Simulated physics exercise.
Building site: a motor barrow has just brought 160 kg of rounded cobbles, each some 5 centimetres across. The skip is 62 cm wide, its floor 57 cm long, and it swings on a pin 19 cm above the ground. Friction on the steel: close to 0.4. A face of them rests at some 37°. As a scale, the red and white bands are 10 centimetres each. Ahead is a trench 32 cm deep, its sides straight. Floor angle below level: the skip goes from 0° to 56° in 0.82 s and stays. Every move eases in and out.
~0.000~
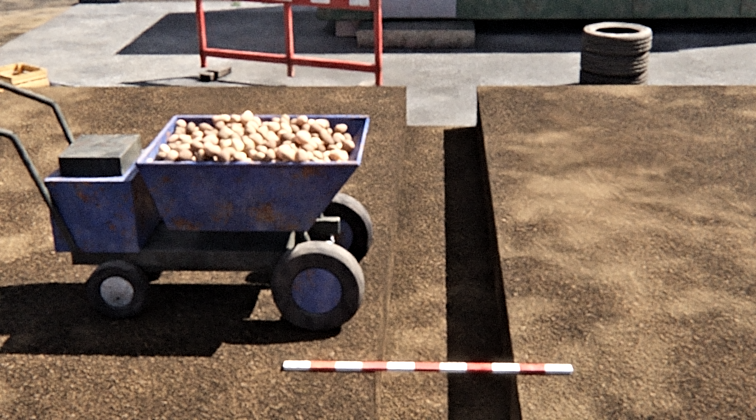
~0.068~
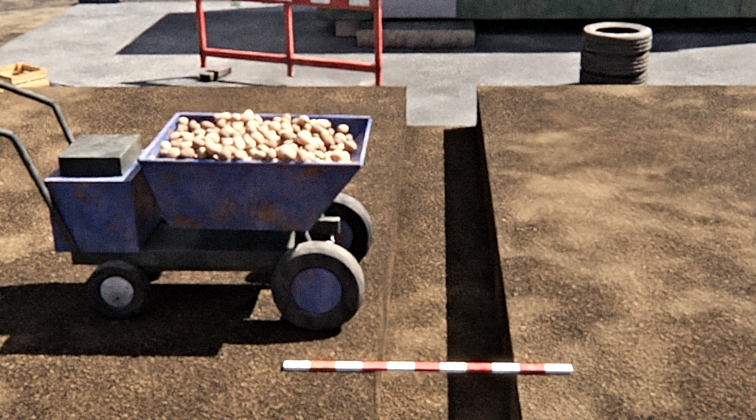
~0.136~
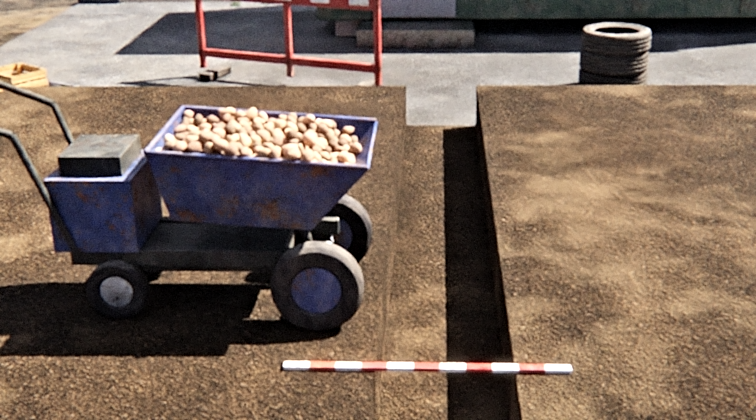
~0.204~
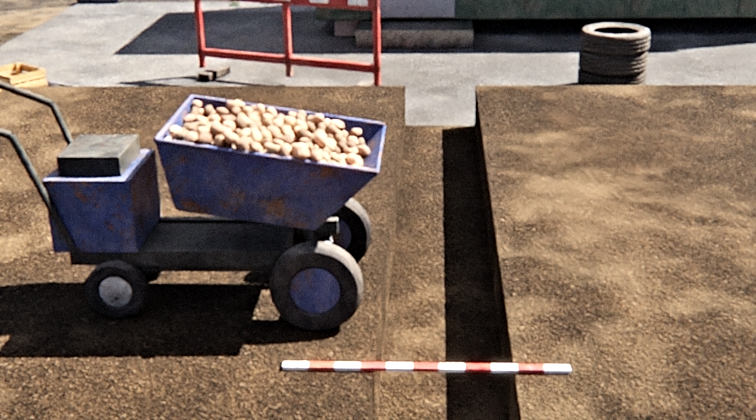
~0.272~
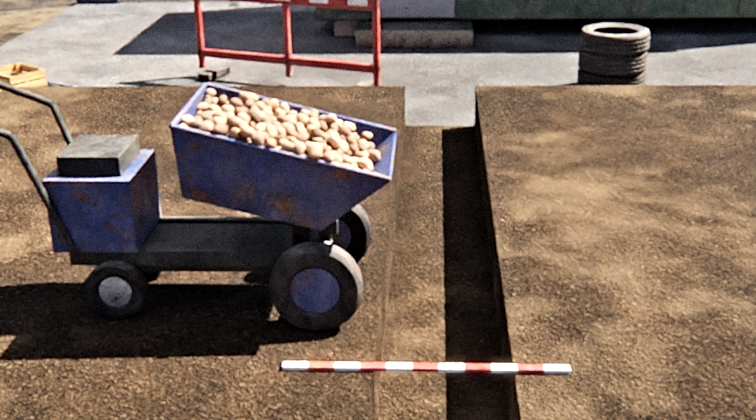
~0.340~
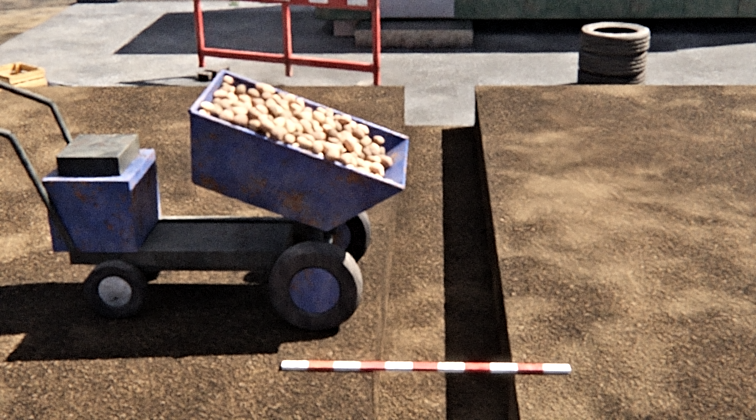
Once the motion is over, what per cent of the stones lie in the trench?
31 %.
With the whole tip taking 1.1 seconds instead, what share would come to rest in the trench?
Close to 35 per cent then.
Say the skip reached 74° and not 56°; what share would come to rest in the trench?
Roughly 55 percent.
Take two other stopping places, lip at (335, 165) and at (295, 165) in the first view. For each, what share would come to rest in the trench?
I'd say some 40 per cent and some 55 per cent.
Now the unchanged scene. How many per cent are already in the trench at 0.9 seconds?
Around 10 per cent of it.
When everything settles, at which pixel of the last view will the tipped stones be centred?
(497, 341).
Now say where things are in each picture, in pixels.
Lip at (358, 164), floor tilted 0°, highest stones at (253, 126), in the first frame.
The skip is at 1°, its lip at (361, 165); the top of the load is at (240, 125); the stones move at 0.3 m/s on average, in the second frame.
Lip at (368, 168), floor tilted 4°, highest stones at (225, 118); the stones move at 0.5 m/s on average, in the third frame.
Lip at (377, 173), floor tilted 9°, highest stones at (214, 111); the stones move at 0.7 m/s on average, in the fourth frame.
Lip at (390, 180), floor tilted 14°, highest stones at (222, 101); the stones move at 0.9 m/s on average, in the fifth frame.
The skip is at 21°, its lip at (403, 189); the top of the load is at (236, 92); the stones move at 0.9 m/s on average, in the sixth frame.
After 0.6 s the floor is at 48°; 100 % in the skip; the foremost stones are at (427, 200).
After 0.9 s the floor is at 56°; 88 % in the skip, 12 % in the trench, 1 % past the trench; the foremost stones are at (511, 274).
After 1.3 s the floor is at 56°; 58 % in the skip, 17 % in the trench, 25 % past the trench; the foremost stones are at (646, 299).
After 3.2 s the floor is at 56°; 42 % in the skip, 31 % in the trench, 27 % past the trench; the foremost stones are past the picture's edge.
